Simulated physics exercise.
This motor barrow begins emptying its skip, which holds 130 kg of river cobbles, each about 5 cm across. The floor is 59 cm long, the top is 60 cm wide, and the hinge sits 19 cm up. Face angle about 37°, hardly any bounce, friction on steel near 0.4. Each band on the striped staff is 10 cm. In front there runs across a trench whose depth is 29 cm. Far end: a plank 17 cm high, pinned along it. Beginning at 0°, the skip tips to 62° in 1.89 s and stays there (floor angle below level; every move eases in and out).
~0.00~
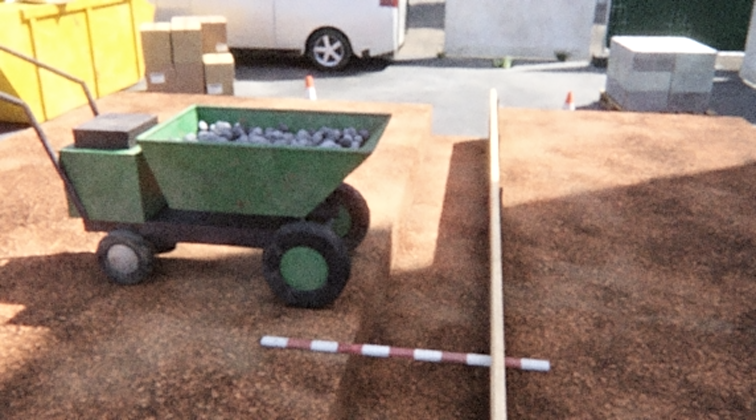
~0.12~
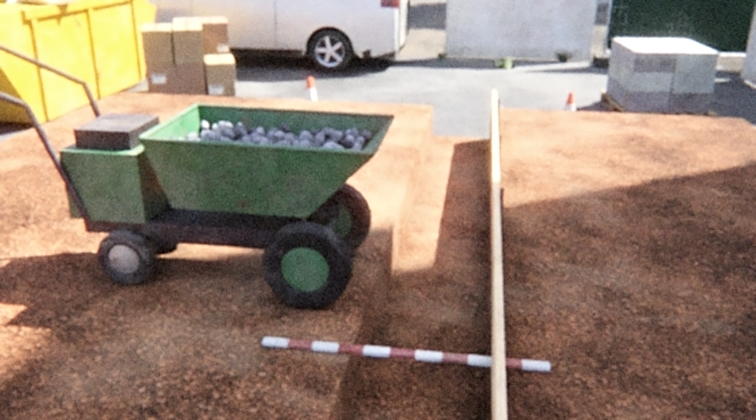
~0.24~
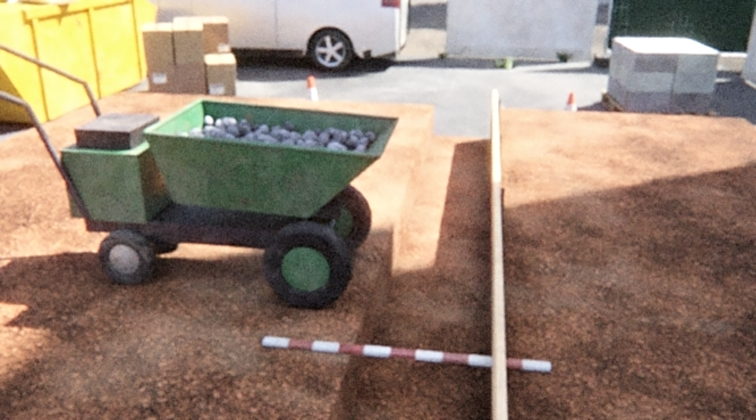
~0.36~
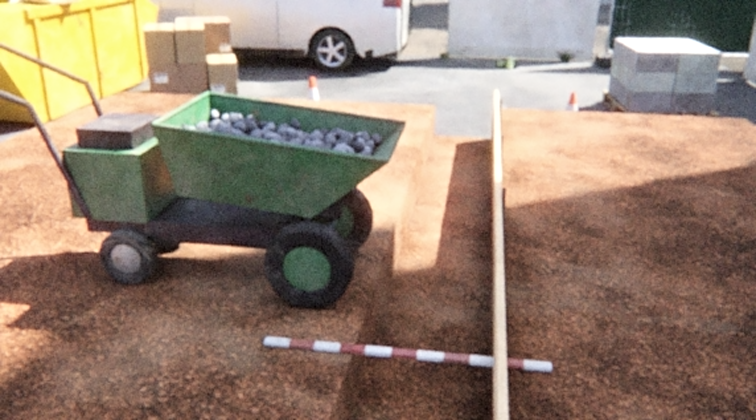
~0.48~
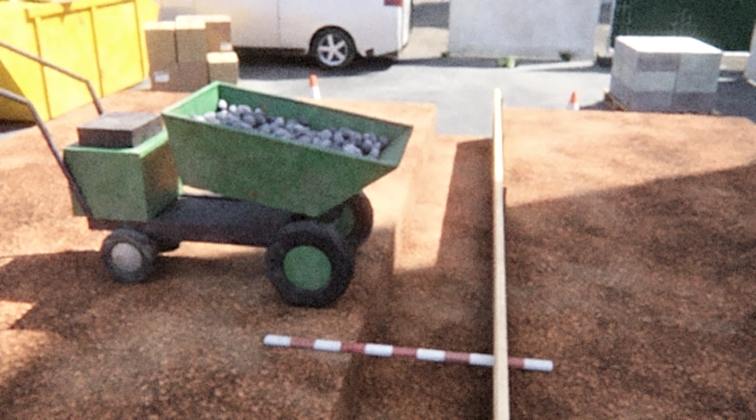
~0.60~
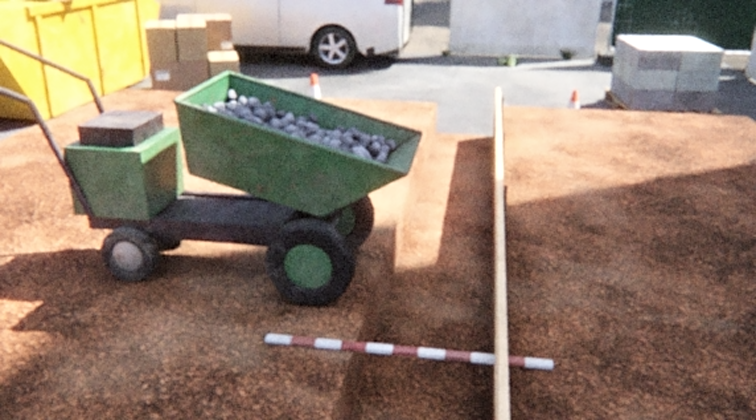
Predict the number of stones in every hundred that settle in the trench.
Close to 93 in a hundred.
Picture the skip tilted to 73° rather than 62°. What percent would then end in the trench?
Around 95 per cent would finish in the trench.
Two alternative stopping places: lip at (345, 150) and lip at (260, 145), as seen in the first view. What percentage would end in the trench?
100 and 95 %.
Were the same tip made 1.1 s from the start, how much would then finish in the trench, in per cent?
That would give about 85 percent.
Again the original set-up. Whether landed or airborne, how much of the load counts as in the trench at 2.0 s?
At that moment: Approx. 30 %.
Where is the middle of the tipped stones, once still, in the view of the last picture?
The tipped stones centre close to (460, 327).
After 1.4 s the floor is at 52°; 100 % in the skip; the foremost stones are at (445, 225).
After 2.0 s the floor is at 62°; 65 % in the skip, 32 % in the trench, 3 % past the trench; the foremost stones are at (542, 280).
After 2.3 s the floor is at 62°; 38 % in the skip, 55 % in the trench, 6 % past the trench; the foremost stones are at (592, 297).
After 4.3 s the floor is at 62°; 0 % in the skip, 93 % in the trench, 7 % past the trench; the foremost stones are at (607, 298).
